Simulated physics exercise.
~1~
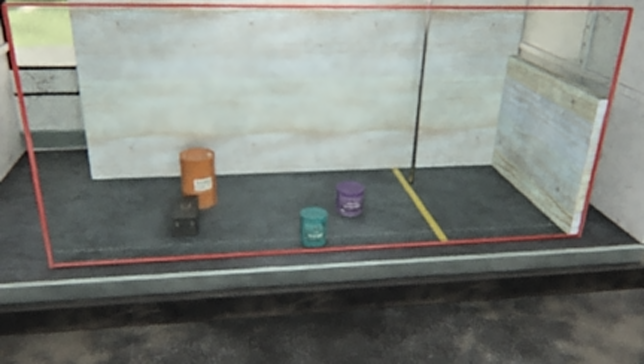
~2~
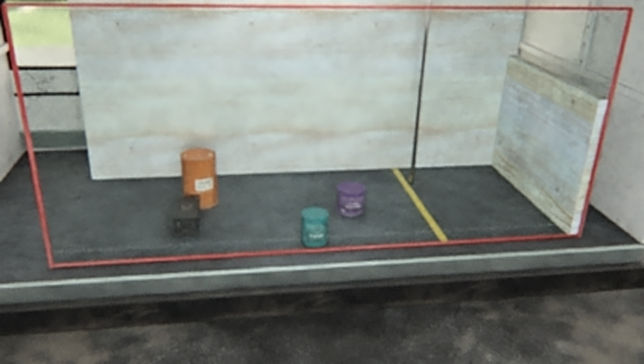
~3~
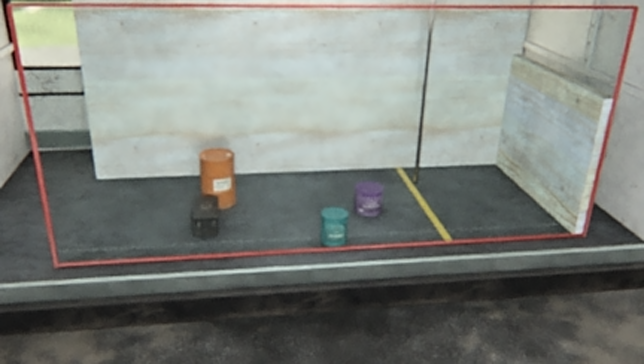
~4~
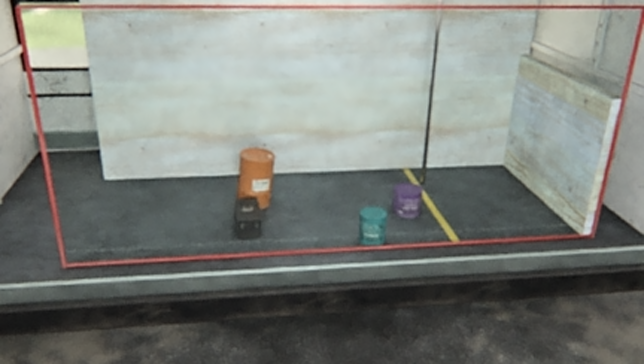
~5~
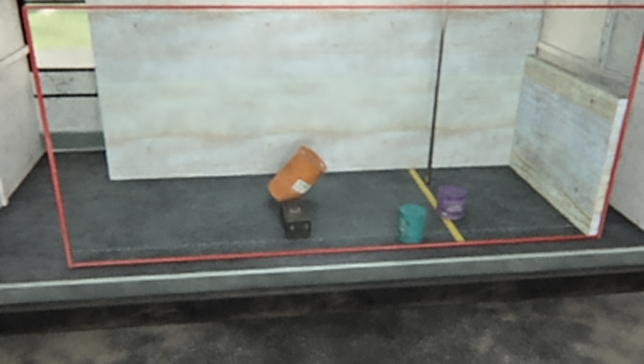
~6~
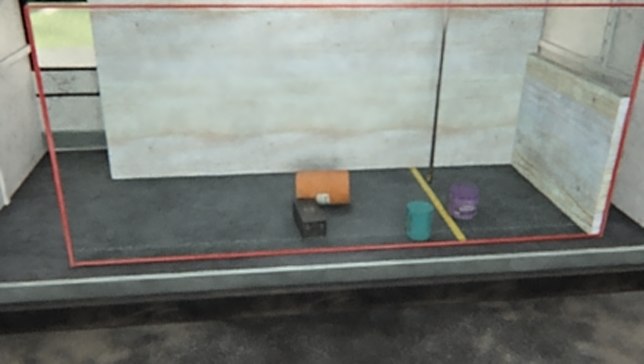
Orange drum sliding right with a black box and two buckets, then toppling onto its side as the purple bucket crosses a yellow line.
